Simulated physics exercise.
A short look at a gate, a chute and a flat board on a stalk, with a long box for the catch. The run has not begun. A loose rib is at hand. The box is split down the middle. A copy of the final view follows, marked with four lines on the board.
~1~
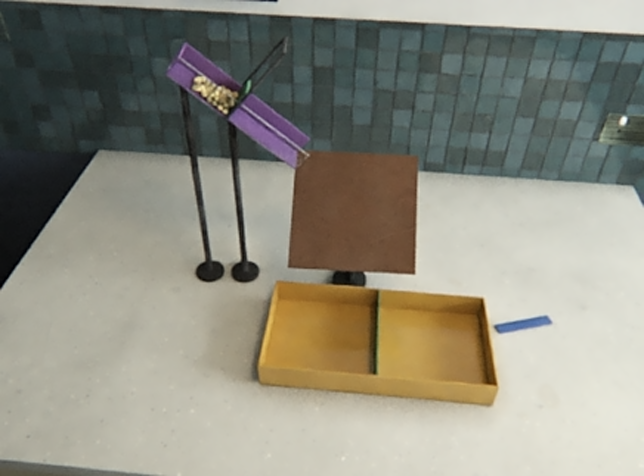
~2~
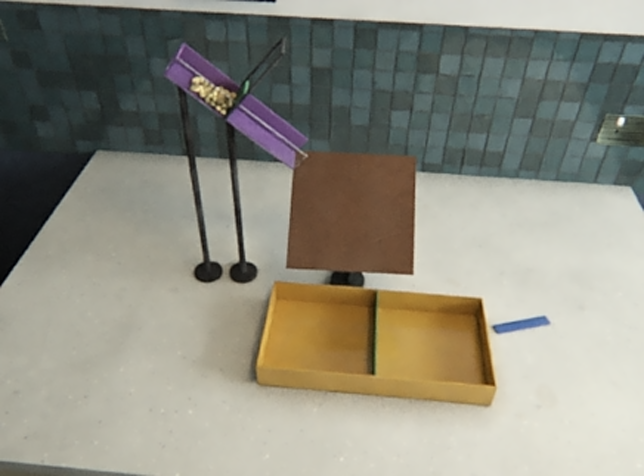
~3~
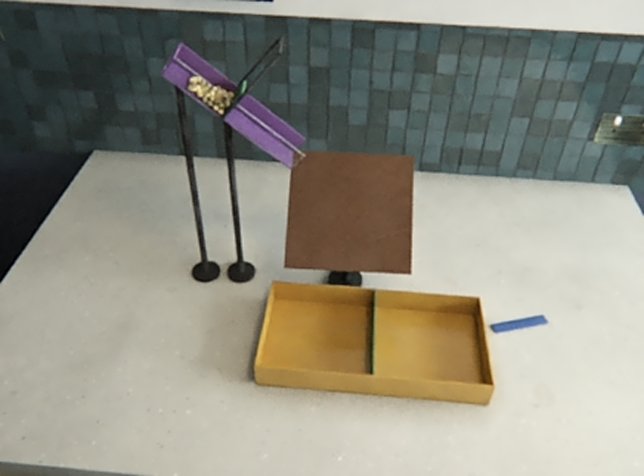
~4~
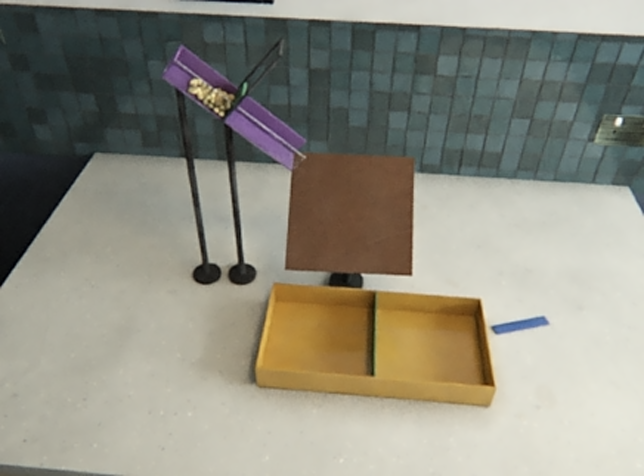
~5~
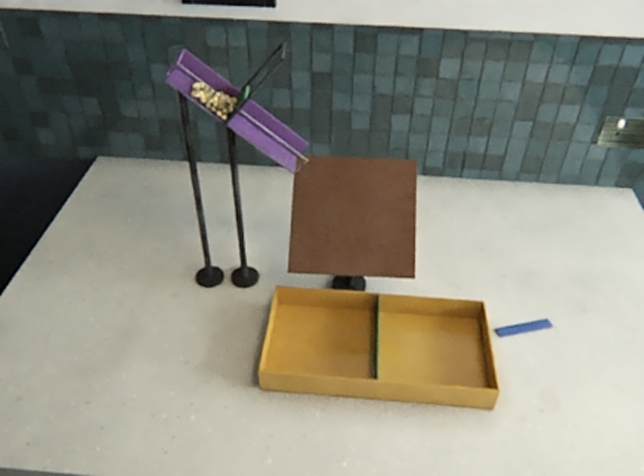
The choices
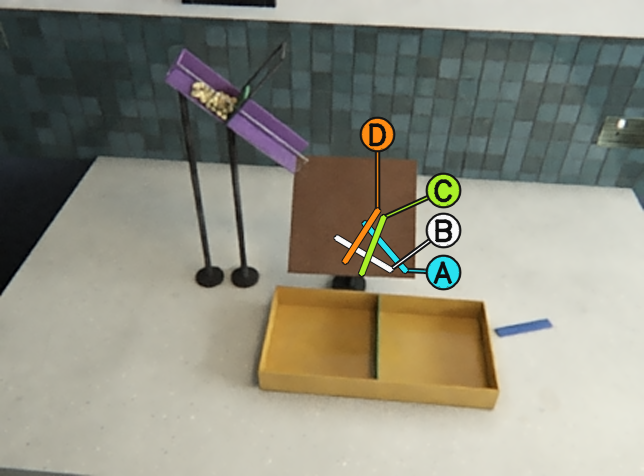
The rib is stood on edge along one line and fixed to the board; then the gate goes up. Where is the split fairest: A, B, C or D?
Line A.
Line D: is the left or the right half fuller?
More lands on the left.
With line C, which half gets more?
Left.
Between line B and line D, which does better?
Here it is line B.
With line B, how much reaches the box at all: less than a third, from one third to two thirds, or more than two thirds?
More than two thirds.
On the marked copy, line A from (365, 223) to (405, 270); line B from (337, 238) to (390, 269); line C from (383, 217) to (361, 273); line D from (377, 210) to (345, 261).
Choosing A, of what is caught, about half in the left half, about half in the right.
Choosing B, of what is caught, a small part in the left half, most in the right.
Choosing C, of what is caught, nearly all in the left half, a stray few in the right.
Choosing D, of what is caught, nearly all in the left half, a stray few in the right.
